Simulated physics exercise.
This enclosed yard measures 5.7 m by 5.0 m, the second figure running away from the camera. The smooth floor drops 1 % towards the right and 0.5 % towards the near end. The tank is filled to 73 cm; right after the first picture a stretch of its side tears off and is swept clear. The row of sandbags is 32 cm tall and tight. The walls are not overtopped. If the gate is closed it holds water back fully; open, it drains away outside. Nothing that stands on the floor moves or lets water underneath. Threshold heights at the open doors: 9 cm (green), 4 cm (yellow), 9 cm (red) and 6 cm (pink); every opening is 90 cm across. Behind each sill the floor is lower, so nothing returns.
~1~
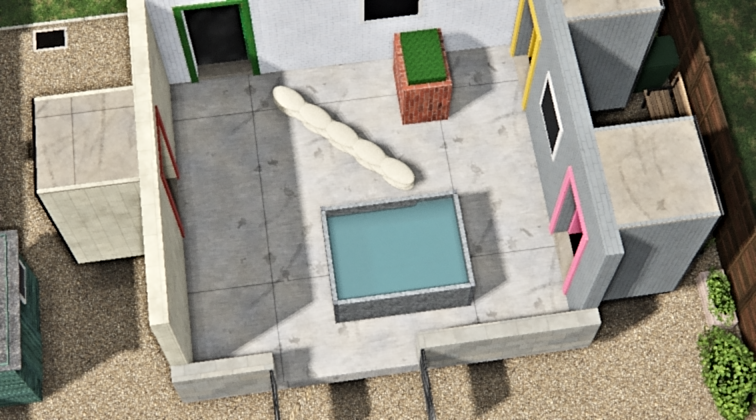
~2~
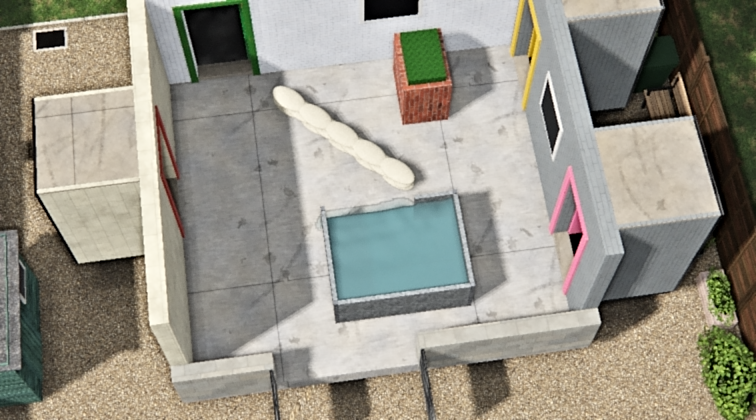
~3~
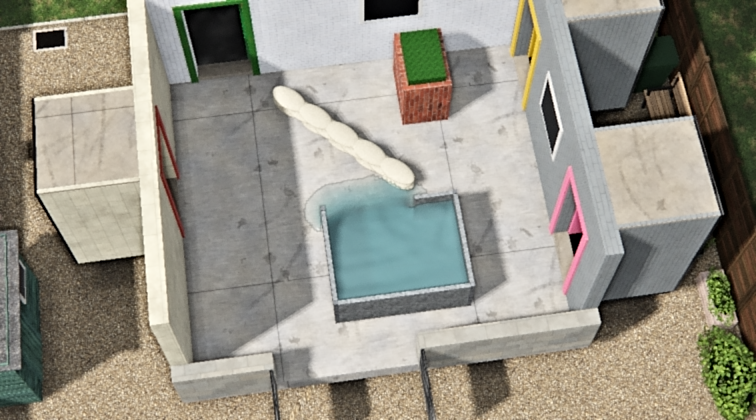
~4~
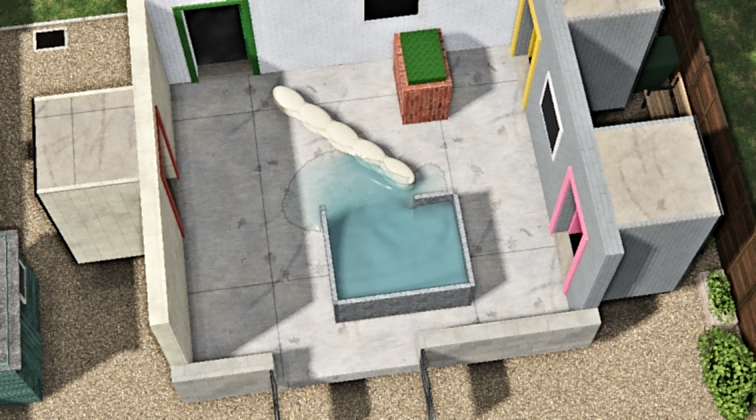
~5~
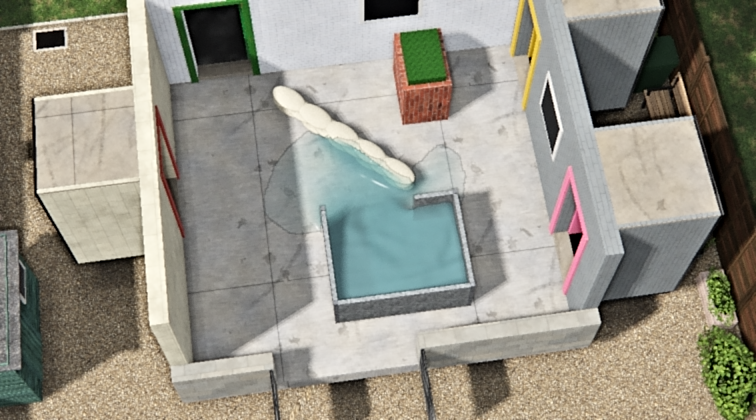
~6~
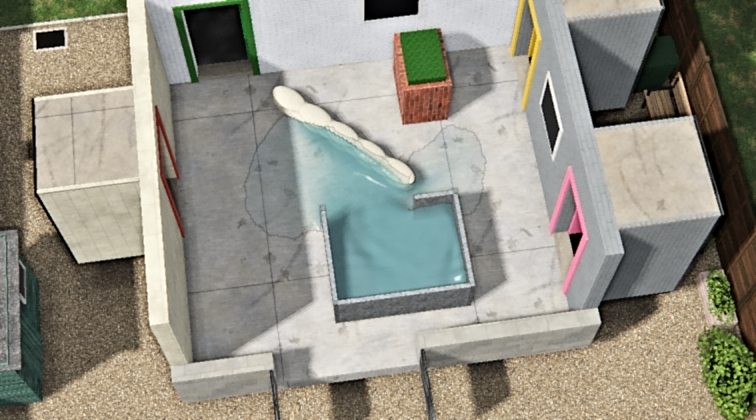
In a walled yard with a smooth grey floor, a tank of still blue-green water sits below a pale, lumpy diagonal barrier. Part of the tank's far side opens, and water pours out, reaches the barrier, then spreads along it and fans thinly across the floor to both sides.
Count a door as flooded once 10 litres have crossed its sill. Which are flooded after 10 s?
The water let in: At the green door it goes over the limit; at the yellow door it exceeds the limit; at the red door it passes the limit; at the pink door it does not reach the limit.
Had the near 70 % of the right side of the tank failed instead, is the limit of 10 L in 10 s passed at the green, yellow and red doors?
Then: Green under, yellow above, red under.
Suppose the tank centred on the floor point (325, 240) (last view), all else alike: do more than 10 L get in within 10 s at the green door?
Then: Green over.
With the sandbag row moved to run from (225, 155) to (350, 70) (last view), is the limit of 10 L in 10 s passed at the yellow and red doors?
Then: Yellow over, red above.
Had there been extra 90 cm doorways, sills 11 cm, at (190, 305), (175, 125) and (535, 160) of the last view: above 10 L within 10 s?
In turn: Below, above, under.
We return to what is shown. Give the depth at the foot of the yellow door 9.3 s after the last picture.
About 5.0 cm.
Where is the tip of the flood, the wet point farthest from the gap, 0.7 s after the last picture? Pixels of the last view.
At about (171, 93).
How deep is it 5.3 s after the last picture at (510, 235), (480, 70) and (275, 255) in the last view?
About 2, 7 and 3 cm.
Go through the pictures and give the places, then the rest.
The first picture shows still water, 73 cm deep, in the tank at (397, 248).
In the second picture, water pours out on the tank's far side and has run 0.8 m, to a hidden place; typically 9 cm deep outside, 73 cm at the tank's back.
In the third picture, water pours out on the tank's far side and has run 1.0 m, to (312, 203); typically 15 cm deep outside, 70 cm at the tank's back.
In the fourth picture, the front is at (438, 174), 1.4 m from the gap on the tank's far side; 2.1 m2 of floor is under water; 62 cm left at the back of the tank.
In the fifth picture, water pours out on the tank's far side and has run 1.9 m, to (310, 135); typically 8 cm deep outside, 64 cm at the tank's back.
In the sixth picture, the front is at (289, 118), 2.3 m from the gap on the tank's far side; 4.0 m2 of floor is under water; 58 cm left at the back of the tank.
Then, 0.7 s after the last picture water covers 40 % of the floor and is deepest (41 cm) near (386, 187); green door 11 cm at the sill, 1 L in, yellow door not reached, red door not reached, pink door not reached.
Then, 1.5 s after the last picture water covers 40 % of the floor and is deepest (40 cm) near (184, 111); green door 25 cm at the sill, 54 L in, yellow door 5 cm at the sill, 0 L in, red door 13 cm at the sill, 1 L in, pink door not reached.
Then, 2.8 s after the last picture water covers 60 % of the floor and is deepest (22 cm) near (215, 88); green door 22 cm at the sill, 191 L in, yellow door 5 cm at the sill, 1 L in, red door 17 cm at the sill, 41 L in, pink door 4 cm at the sill, 0 L in.
Then, 5.3 s after the last picture water covers 90 % of the floor and is deepest (14 cm) near (195, 366); green door 11 cm at the sill, 255 L in, yellow door 8 cm at the sill, 7 L in, red door 10 cm at the sill, 67 L in, pink door 2 cm at the sill, 0 L in.
Then, 9.3 s after the last picture water covers 95 % of the floor and is deepest (11 cm) near (554, 330); green door 5 cm at the sill, 258 L in, yellow door 5 cm at the sill, 26 L in, red door 4 cm at the sill, 68 L in, pink door 8 cm at the sill, 1 L in.
